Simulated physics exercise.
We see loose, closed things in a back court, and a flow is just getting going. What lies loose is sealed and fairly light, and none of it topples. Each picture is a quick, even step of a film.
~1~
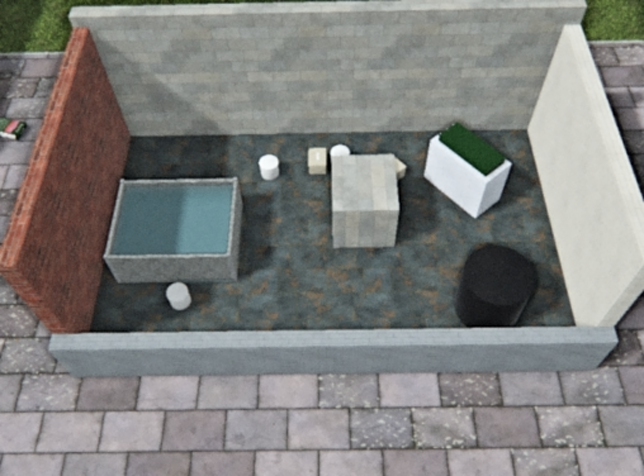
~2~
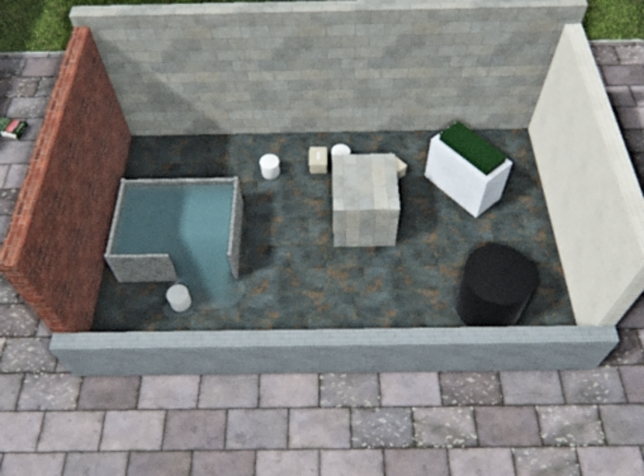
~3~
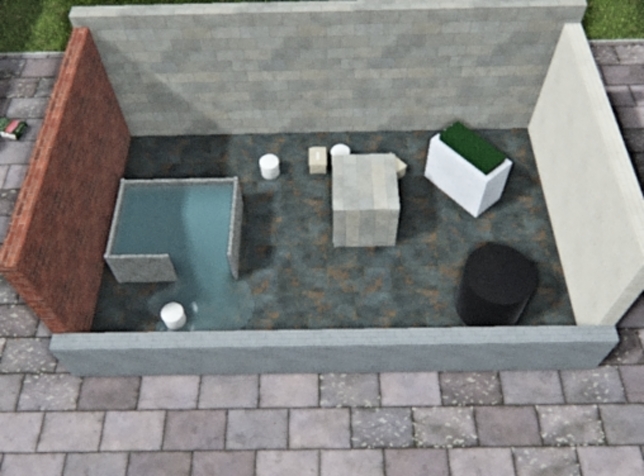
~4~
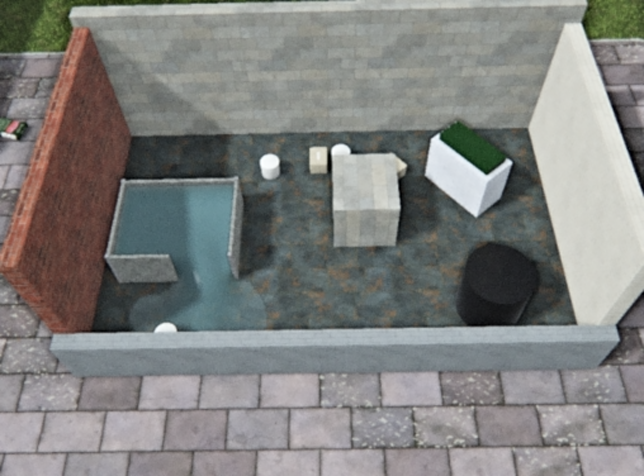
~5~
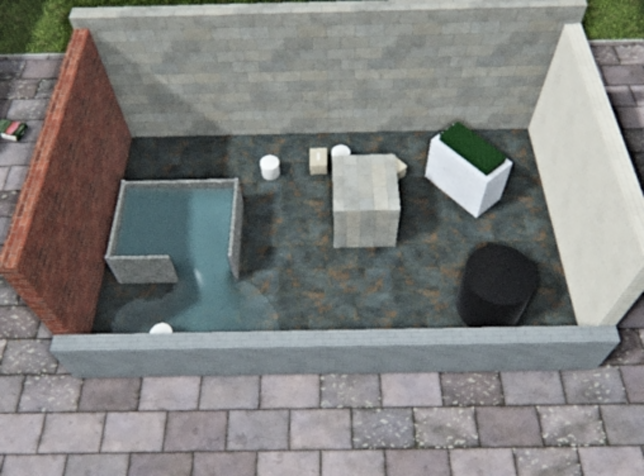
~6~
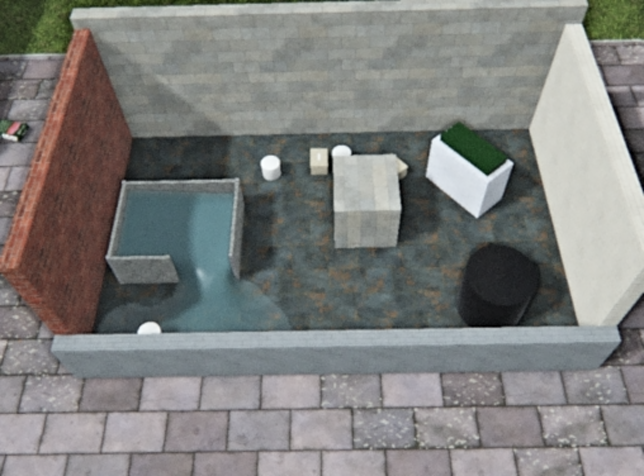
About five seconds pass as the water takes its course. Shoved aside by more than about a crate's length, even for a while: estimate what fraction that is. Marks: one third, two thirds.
It is a small minority below a third.
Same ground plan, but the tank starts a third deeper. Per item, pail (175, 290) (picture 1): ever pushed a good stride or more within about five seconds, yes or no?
Answer: It went the full distance.
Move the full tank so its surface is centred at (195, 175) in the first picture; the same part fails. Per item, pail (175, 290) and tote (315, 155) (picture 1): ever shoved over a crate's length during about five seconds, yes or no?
Going in the order given, the first got carried that far and the second did not get there.
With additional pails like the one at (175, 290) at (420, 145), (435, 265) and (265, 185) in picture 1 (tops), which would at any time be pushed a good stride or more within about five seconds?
Per listing: Largely stays, cleared out, largely stays.
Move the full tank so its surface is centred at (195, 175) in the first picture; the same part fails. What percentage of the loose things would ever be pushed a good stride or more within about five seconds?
My answer would be about 20 in a hundred.
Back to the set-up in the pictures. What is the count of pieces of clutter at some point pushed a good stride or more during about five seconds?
So, 1 of them.
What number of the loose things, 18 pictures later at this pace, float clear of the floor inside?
Counting them up gives 1.
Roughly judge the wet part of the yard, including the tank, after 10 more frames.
My estimate is about 35 per cent.
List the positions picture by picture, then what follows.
The first picture shows a pail at (177, 292), on the bottom; a tote at (317, 157), on the bottom; 0 of 5 have shifted.
The second picture shows a pail at (177, 294) rests on the ground, close to its start; a tote at (318, 156), on the bottom; 0 of 5 have shifted.
The third picture shows a pail at (172, 312) rests on the ground, a stride from its start; a tote at (318, 156), on the bottom; 1 of 5 have shifted.
The fourth picture shows a pail at (165, 333) rests on the ground, a stride from its start; a tote at (318, 156) rests on the ground; 1 of 5 have shifted.
The fifth picture shows a pail at (161, 333) rests on the ground, a stride from its start; a tote at (318, 157), on the bottom; 1 of 5 have shifted.
The sixth picture shows a pail at (149, 332), afloat, a stride from its start; a tote at (319, 157), on the bottom; 1 of 5 have shifted.
A moment on, 1 of 5 are well off their spots; 0 afloat.
Next, 1 of 5 are well off their spots; 1 afloat.
Later, 0 of 5 are well off their spots; 1 afloat.
In the end, 1 of 5 are well off their spots, and 1 have been at some point; 1 afloat.
